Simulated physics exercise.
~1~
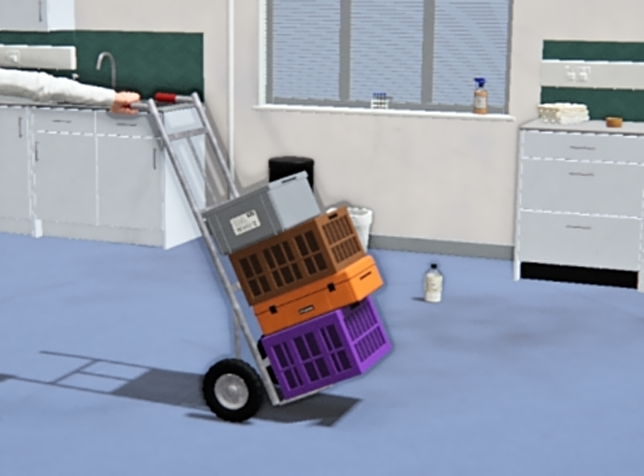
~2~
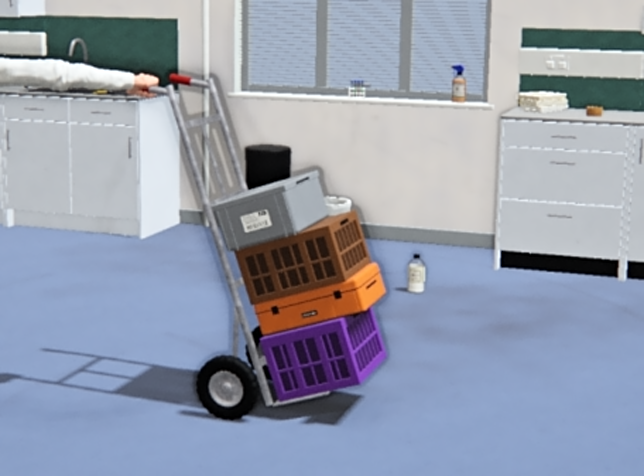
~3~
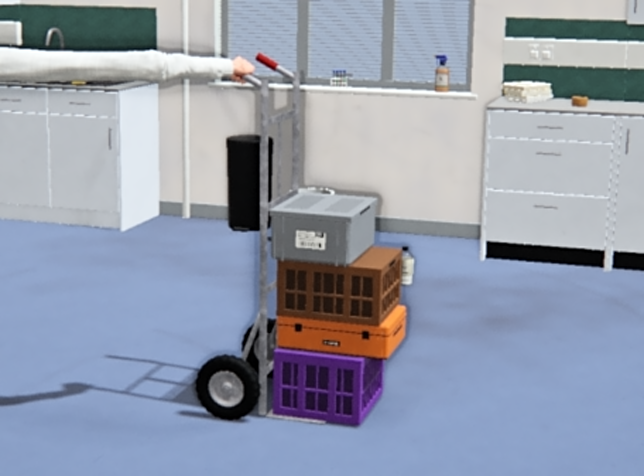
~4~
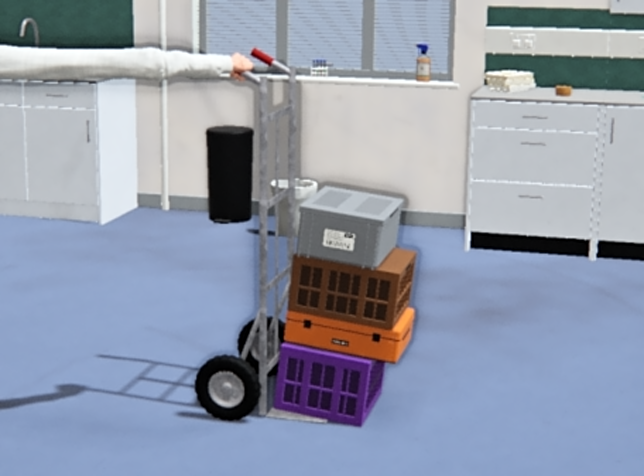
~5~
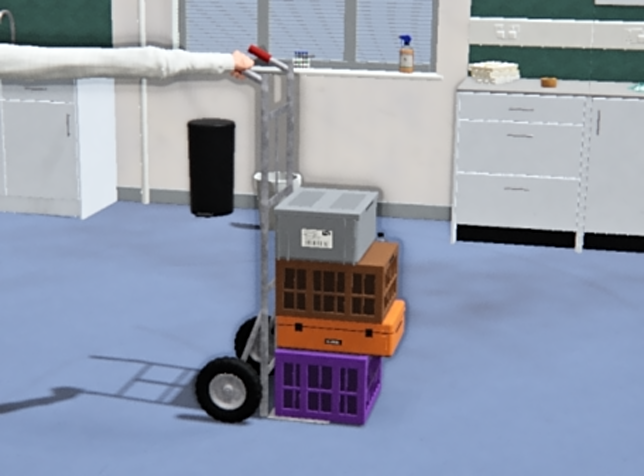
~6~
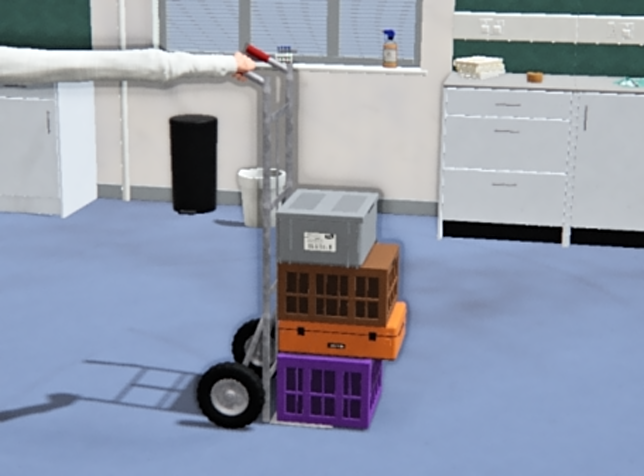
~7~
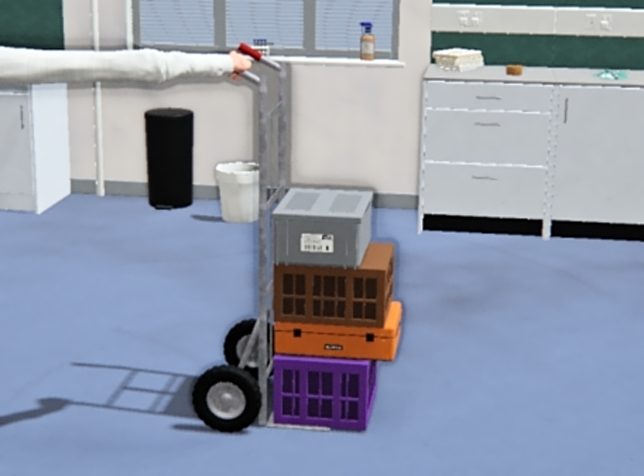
Hand truck stacked with two crates, a toolbox and a grey tote swinging upright under a hand, the load rocking but staying stacked.
